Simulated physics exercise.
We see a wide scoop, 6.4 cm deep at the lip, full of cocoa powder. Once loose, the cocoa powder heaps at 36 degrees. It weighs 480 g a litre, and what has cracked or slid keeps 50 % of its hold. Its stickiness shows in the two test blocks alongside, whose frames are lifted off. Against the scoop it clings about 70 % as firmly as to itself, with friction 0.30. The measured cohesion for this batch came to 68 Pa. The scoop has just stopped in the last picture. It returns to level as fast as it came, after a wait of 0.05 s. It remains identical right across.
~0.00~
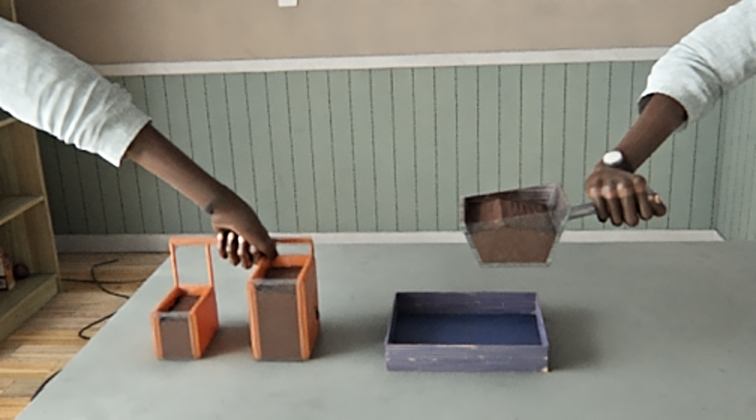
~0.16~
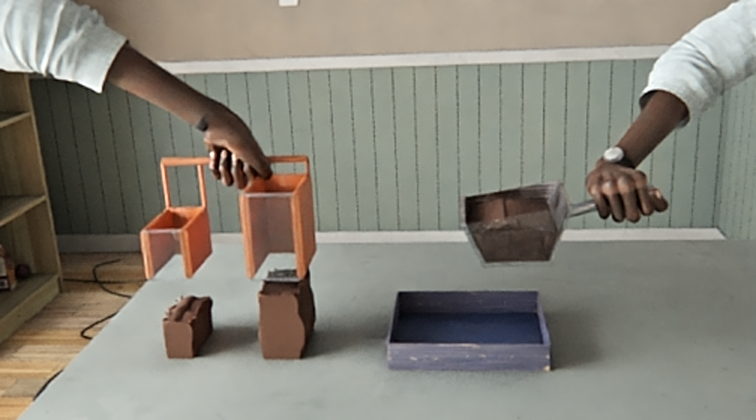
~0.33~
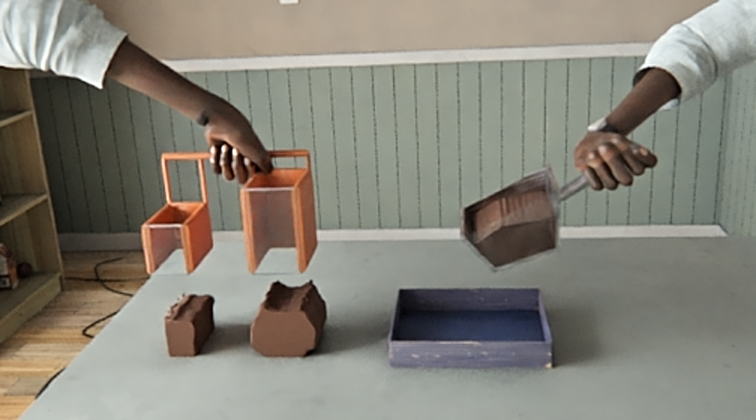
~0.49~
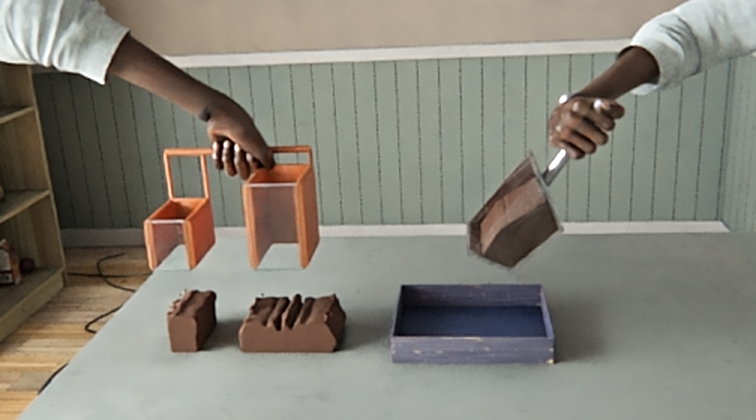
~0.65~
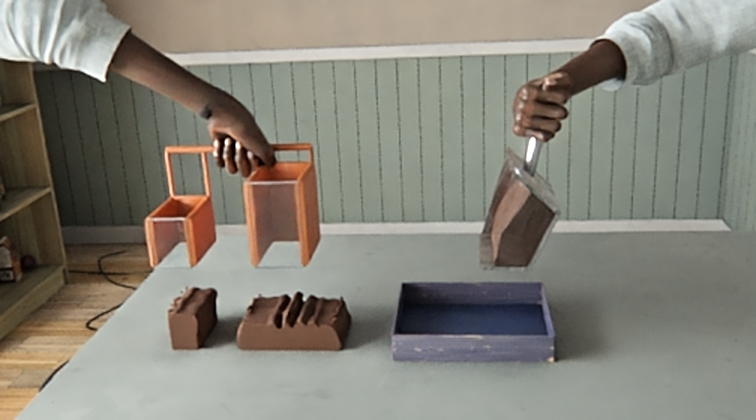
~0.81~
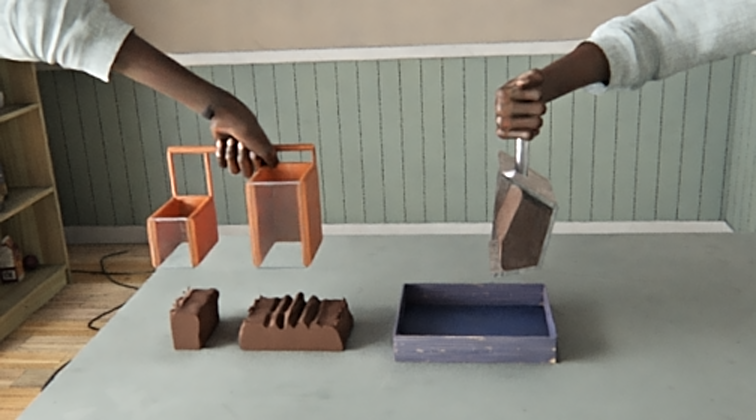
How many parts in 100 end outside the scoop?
The share outside the scoop is about 9 per cent.
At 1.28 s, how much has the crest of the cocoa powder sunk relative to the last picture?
By my estimate, near 2.5 cm.
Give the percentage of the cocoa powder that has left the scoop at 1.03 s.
It comes to around 0 percent.
After 1.03 s, the scoop is at 65 degrees and 0 % has left it.
After 1.28 s, the scoop is at 30 degrees and 8 % has left it.
After 1.54 s, the scoop is at 1 degrees and 9 % has left it.
After 1.79 s, the scoop is at 0 degrees and 9 % has left it.
After 1.90 s, the scoop is at 0 degrees and 9 % has left it.
